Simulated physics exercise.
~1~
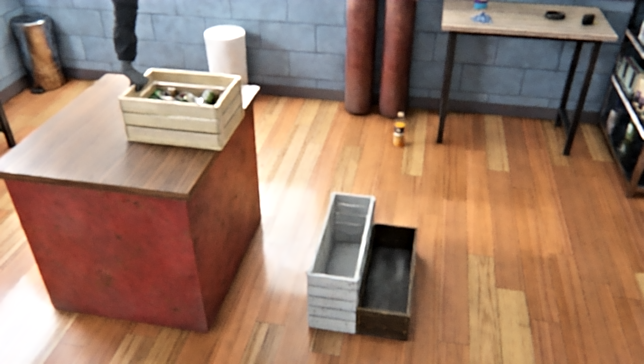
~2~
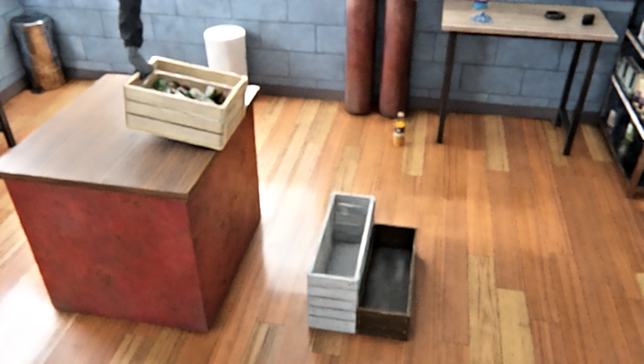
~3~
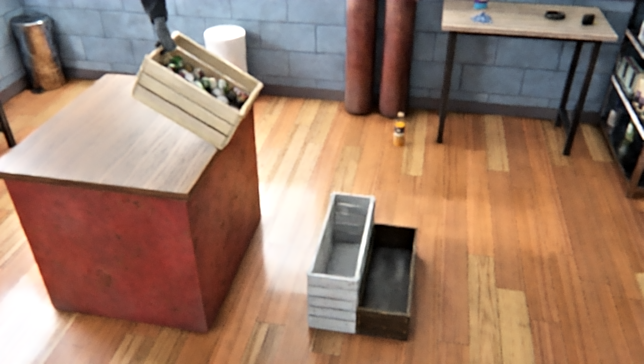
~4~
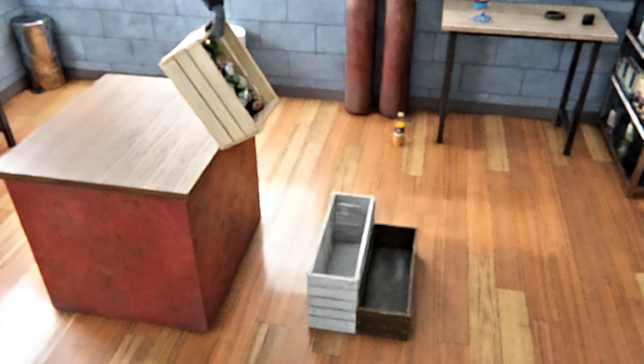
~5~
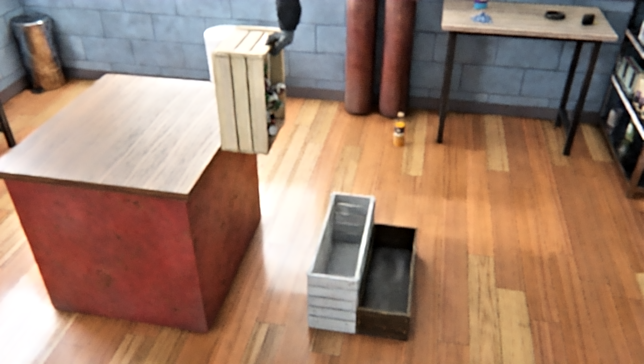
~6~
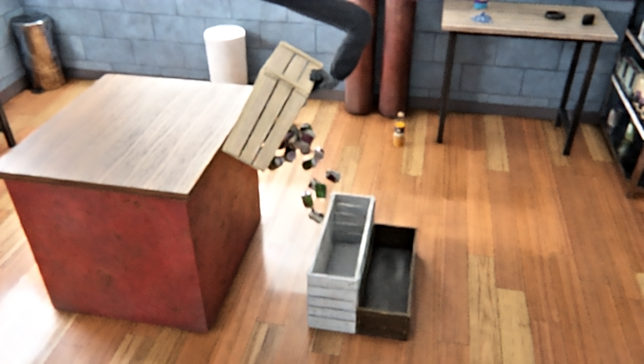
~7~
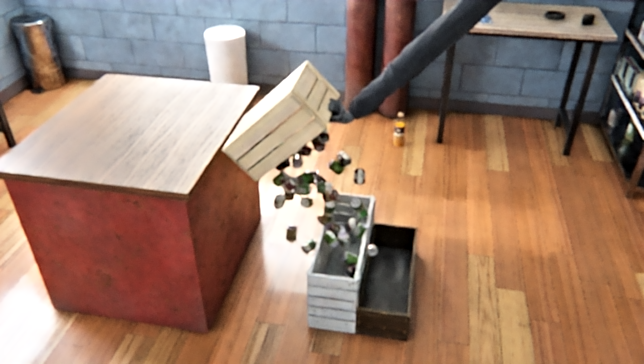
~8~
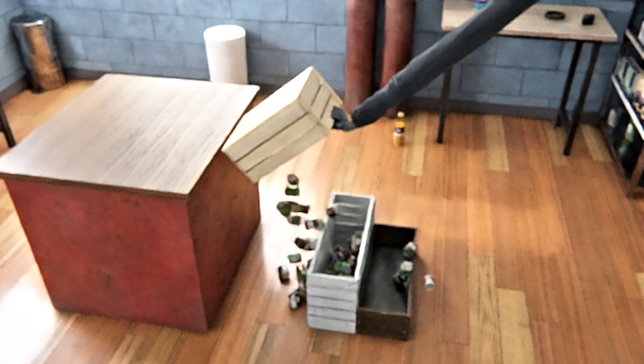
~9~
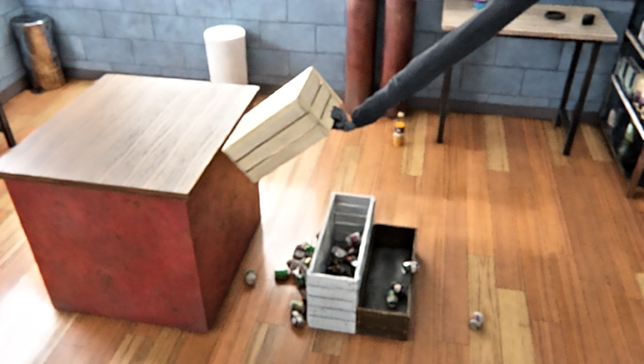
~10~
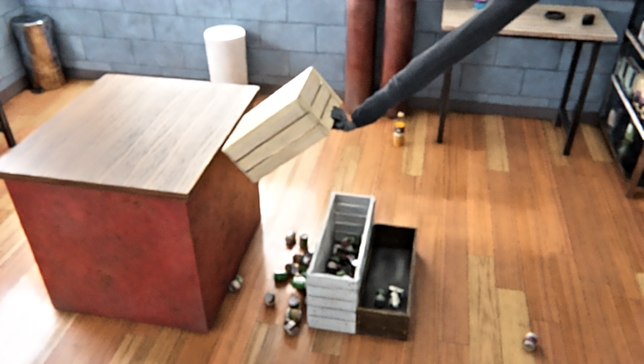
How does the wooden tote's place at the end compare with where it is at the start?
At the start the wooden tote sits upright on top of the bench near its end. By the end it is further right and slightly lower, held tipped over past the bench's right edge.
